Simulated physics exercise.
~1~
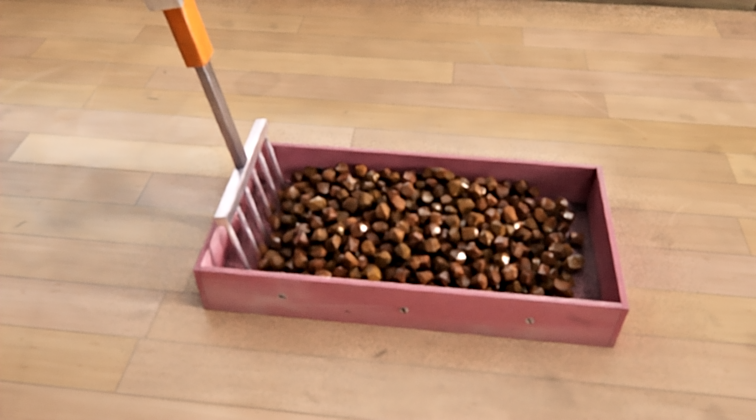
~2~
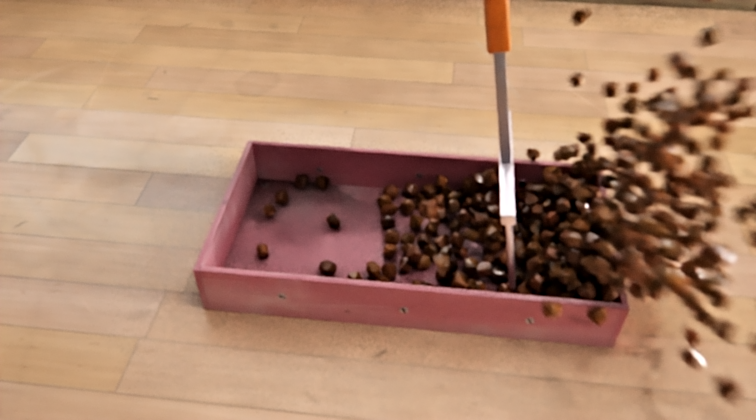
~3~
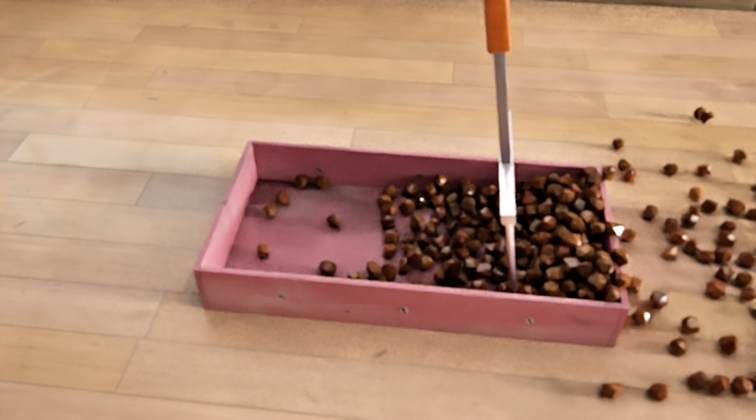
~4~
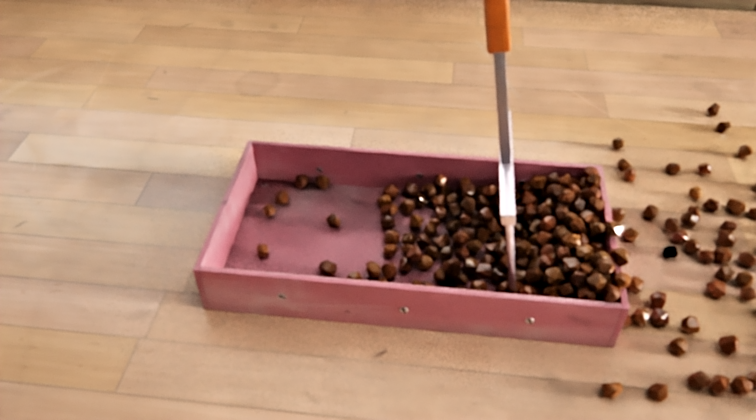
In the video, a rake-like fork with an orange handle sweeps rightward through brown pellets in a pink tray on a wooden floor, flinging many over the right end. The fork stops inside the tray, with pellets heaped around it and others scattered across the floor.
